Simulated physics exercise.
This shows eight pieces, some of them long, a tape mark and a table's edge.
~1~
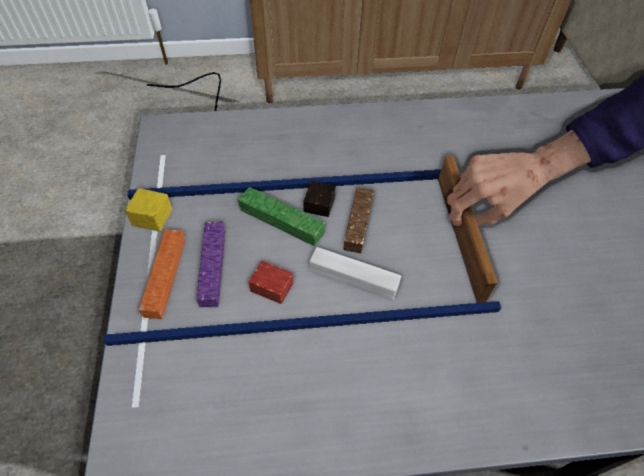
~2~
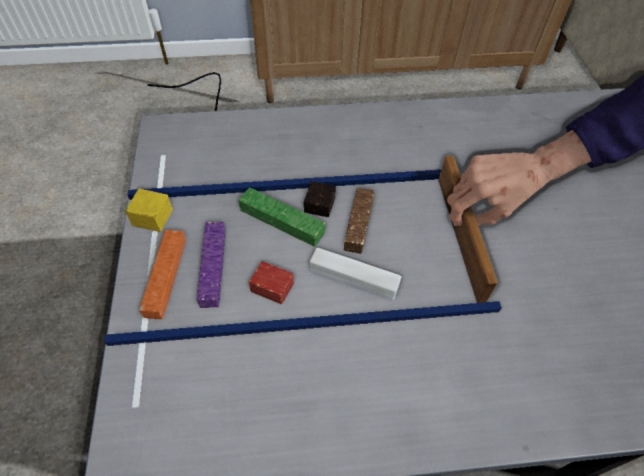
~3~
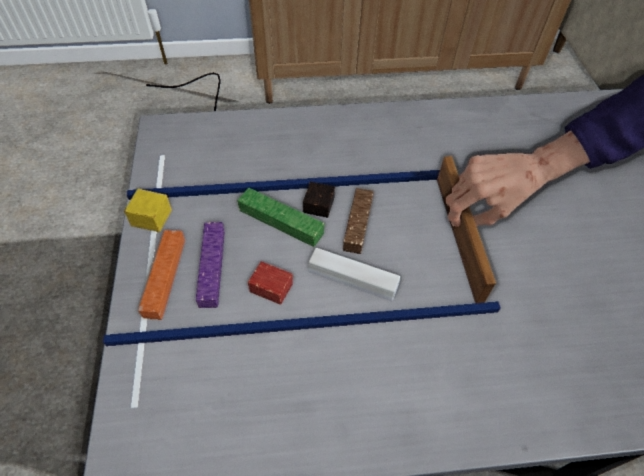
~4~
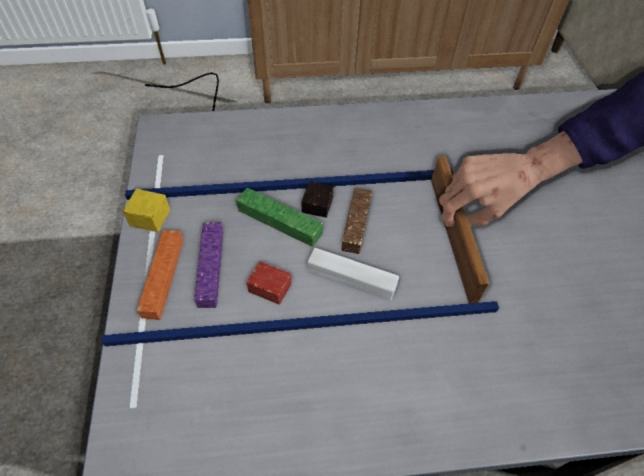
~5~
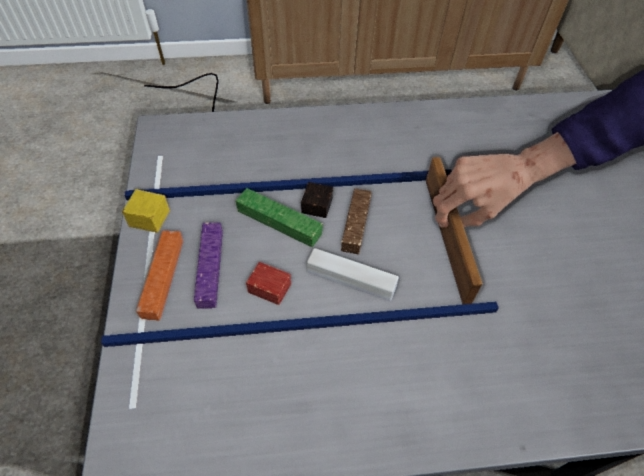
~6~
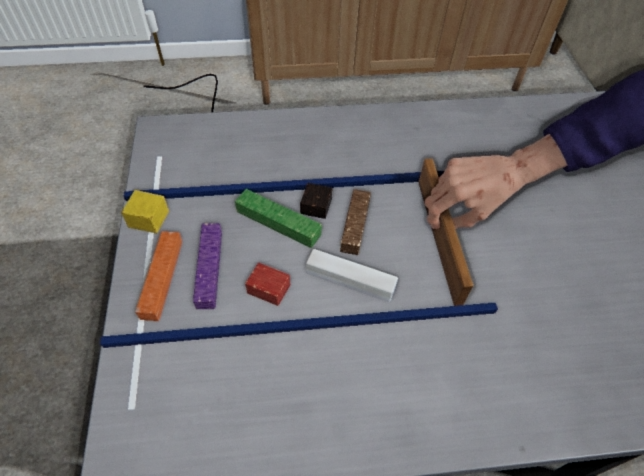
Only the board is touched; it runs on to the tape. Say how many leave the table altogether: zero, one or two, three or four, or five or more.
The number that fall off is five or more.
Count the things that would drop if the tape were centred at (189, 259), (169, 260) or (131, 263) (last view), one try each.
It would be 2, 3 and 7.
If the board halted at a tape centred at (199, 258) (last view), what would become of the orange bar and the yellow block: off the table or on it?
The orange bar tumbles off; the yellow block is lost.
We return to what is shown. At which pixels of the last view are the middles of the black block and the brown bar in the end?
The black block stops around (119, 211); the brown bar around (139, 238).
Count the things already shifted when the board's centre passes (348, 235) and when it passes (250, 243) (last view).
3 and 8.
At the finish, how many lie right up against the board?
1 of them.
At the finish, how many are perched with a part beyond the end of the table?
It comes to 1.
Soon after, none off yet; yellow block at rest near (146, 212); orange bar at rest near (160, 274); purple bar at rest near (208, 265).
Then, none off yet; yellow block moved a little near (136, 215); orange bar moved a little near (147, 276); purple bar moved a little near (170, 269).
By the end, the number that fall off is five or more; fallen, white stick, green bar, red block, purple bar, orange bar and yellow block.
